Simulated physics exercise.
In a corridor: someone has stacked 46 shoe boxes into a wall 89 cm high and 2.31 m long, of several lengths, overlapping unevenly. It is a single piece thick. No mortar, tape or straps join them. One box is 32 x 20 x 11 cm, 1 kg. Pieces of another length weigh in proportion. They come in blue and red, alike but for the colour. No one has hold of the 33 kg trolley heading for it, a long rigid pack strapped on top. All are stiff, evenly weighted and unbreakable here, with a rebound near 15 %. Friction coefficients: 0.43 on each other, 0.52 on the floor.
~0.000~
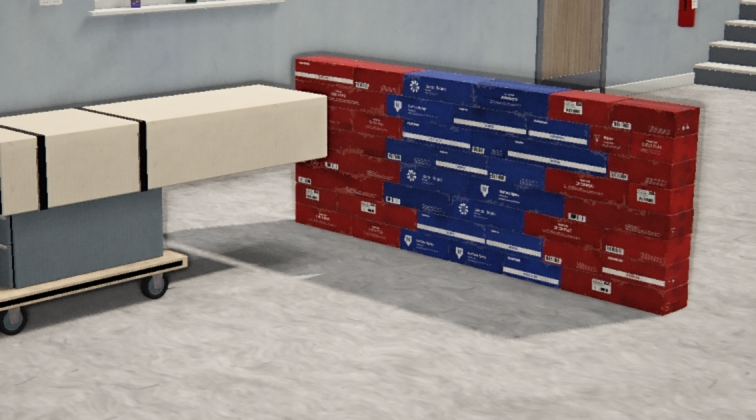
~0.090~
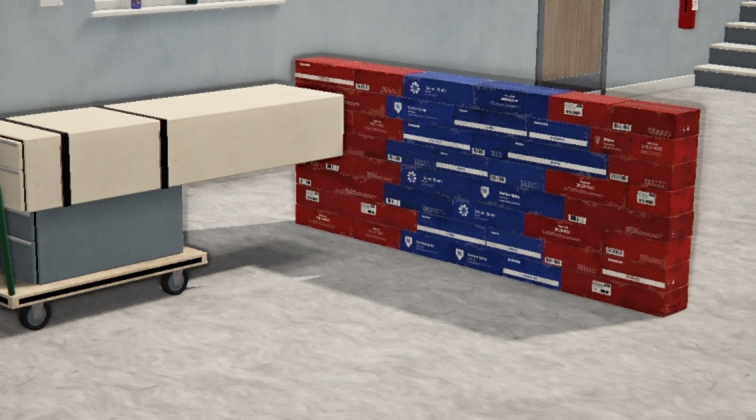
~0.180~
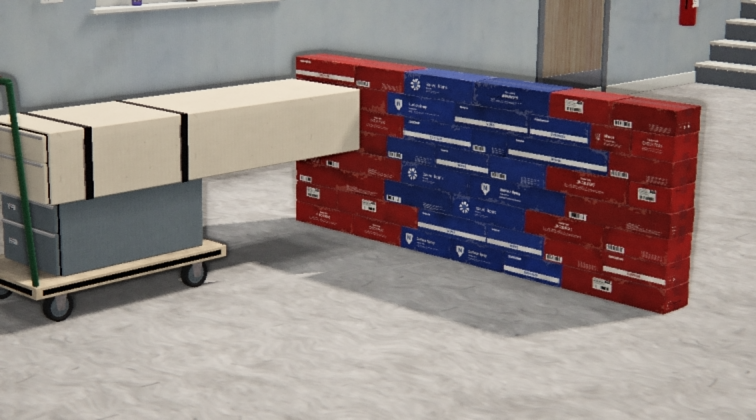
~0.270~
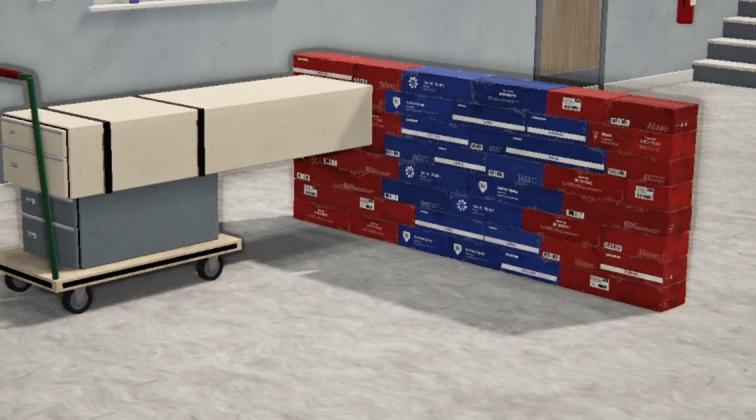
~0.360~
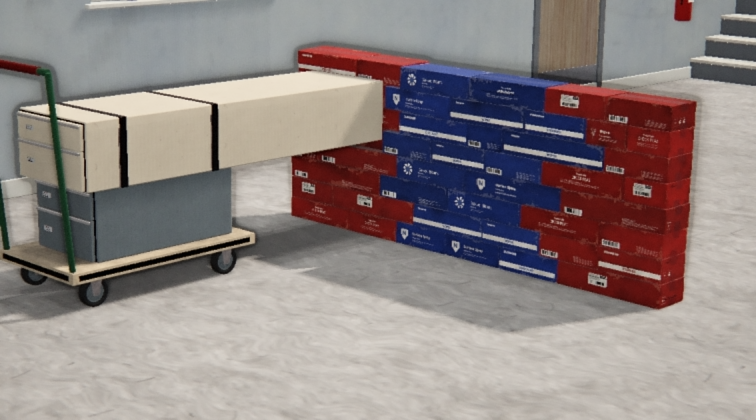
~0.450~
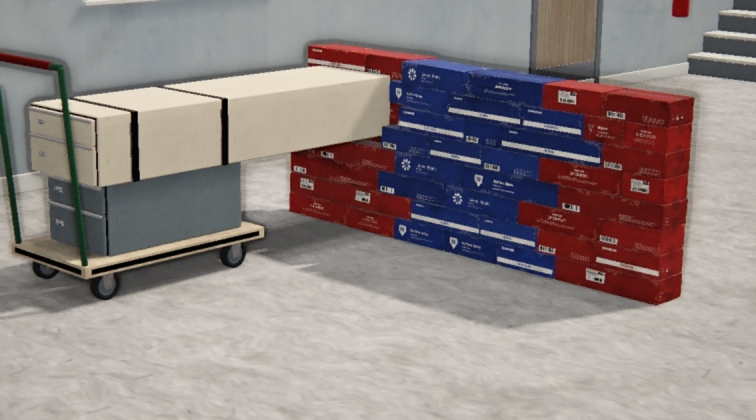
We see a flatbed trolley, with nobody holding it, roll rightward carrying a long cream load atop a grey cabinet toward a wall of red and blue boxes, then the load pushes into the wall, shifting some upper boxes.
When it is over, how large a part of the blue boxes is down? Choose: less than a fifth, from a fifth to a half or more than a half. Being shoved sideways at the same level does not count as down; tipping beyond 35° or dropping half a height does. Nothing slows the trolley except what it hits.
Ending down: Fewer than one in five.
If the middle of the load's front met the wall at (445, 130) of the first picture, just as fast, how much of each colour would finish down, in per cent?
In that case red 20, blue 40 per cent.
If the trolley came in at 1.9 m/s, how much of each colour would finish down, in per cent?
Then red 20, blue 0 per cent.
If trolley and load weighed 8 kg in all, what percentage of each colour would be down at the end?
Then red 0, blue 0 per cent.
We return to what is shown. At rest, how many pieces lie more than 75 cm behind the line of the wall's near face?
About 4.
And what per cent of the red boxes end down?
By colour: Red 30 per cent.
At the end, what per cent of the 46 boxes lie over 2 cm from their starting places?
20 per cent.
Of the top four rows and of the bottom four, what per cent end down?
Top 30, bottom 0 per cent.
After 0.54 s, load 17 cm past the wall's line, still rolling; none of the 20 blue boxes down (0 of 46 in all colours); top blue box leaning 4°; top red box leaning 6°.
After 0.70 s, load 26 cm past the wall's line, still rolling; none of the 20 blue boxes down (4 of 46 in all colours); top blue box leaning 11°; top red box leaning 32°, 9 cm lower.
After 0.90 s, load 35 cm past the wall's line, still rolling; 2 of the 20 blue boxes down (9 of 46 in all colours); top blue box leaning 48°, 9 cm lower; top red box on its side.
After 1.36 s, load 54 cm past the wall's line, still rolling; 2 of the 20 blue boxes down (9 of 46 in all colours); top blue box on its side; top red box on its side.
At rest (3.3 s), load 87 cm past the wall's line, stopped; 2 of the 20 blue boxes down (9 of 46 in all colours); top blue box on its side; top red box on its side. That is 10 per cent. As the last picture would show them, middles, top blue box near (574, 216), top red box near (441, 176).
